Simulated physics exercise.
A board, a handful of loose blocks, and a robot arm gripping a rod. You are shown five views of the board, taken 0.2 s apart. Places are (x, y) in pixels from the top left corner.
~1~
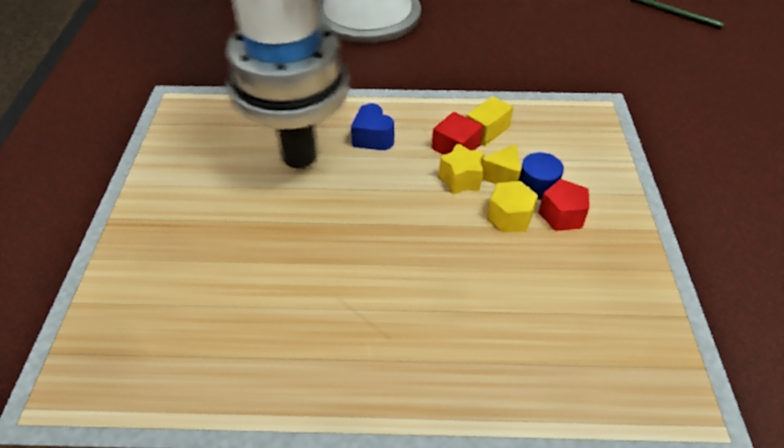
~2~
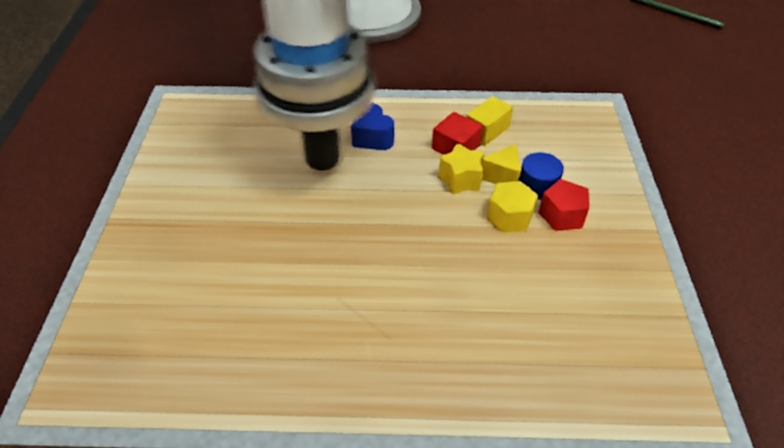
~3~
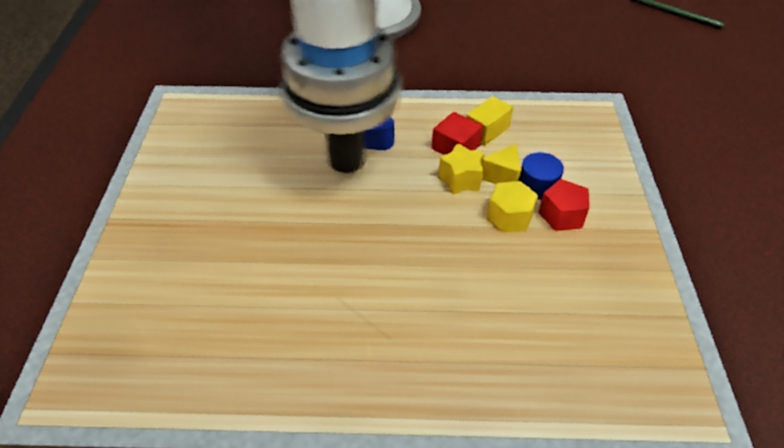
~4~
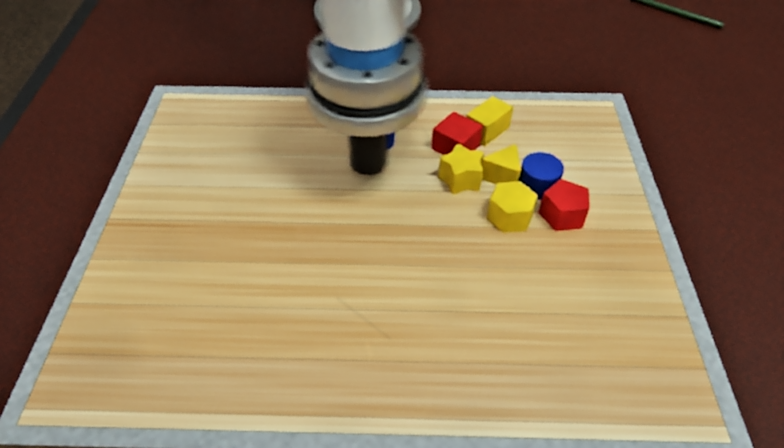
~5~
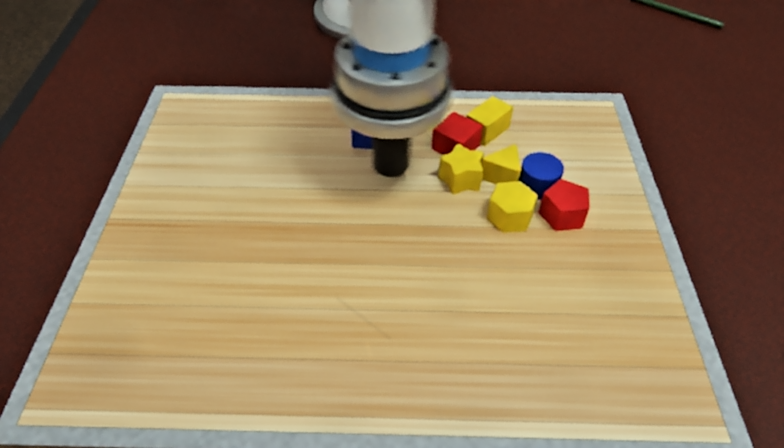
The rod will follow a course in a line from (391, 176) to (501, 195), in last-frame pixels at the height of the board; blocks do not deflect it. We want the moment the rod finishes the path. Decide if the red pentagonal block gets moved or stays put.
At the end, its place is the same.
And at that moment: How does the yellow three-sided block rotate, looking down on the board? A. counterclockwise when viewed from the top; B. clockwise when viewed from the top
Choice B: Clockwise when viewed from the top.
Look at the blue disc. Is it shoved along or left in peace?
Somewhere new.
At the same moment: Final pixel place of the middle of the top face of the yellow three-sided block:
Its top middle is near (540, 139).
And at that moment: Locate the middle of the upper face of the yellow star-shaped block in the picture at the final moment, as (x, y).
That would be at about pixel (511, 151).
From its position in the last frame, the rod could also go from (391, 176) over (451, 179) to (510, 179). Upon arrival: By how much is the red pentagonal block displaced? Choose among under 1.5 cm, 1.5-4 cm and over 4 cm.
Less than 1.5 cm.
The first path, step by step. One third of the way, rod at (429, 171); yellow star-shaped block at (470, 158); yellow three-sided block at (511, 158).
Two thirds of the way, rod at (465, 177); yellow star-shaped block at (495, 150), turned 65° anticlockwise; yellow three-sided block at (530, 146), turned 65° clockwise; blue disc at (555, 165).
At the end, rod at (503, 184); yellow star-shaped block at (511, 151), turned 115° anticlockwise; yellow three-sided block at (540, 139), turned 45° clockwise; yellow hexagon at (526, 203), turned 25° clockwise; blue disc at (555, 165); red pentagonal block in place.
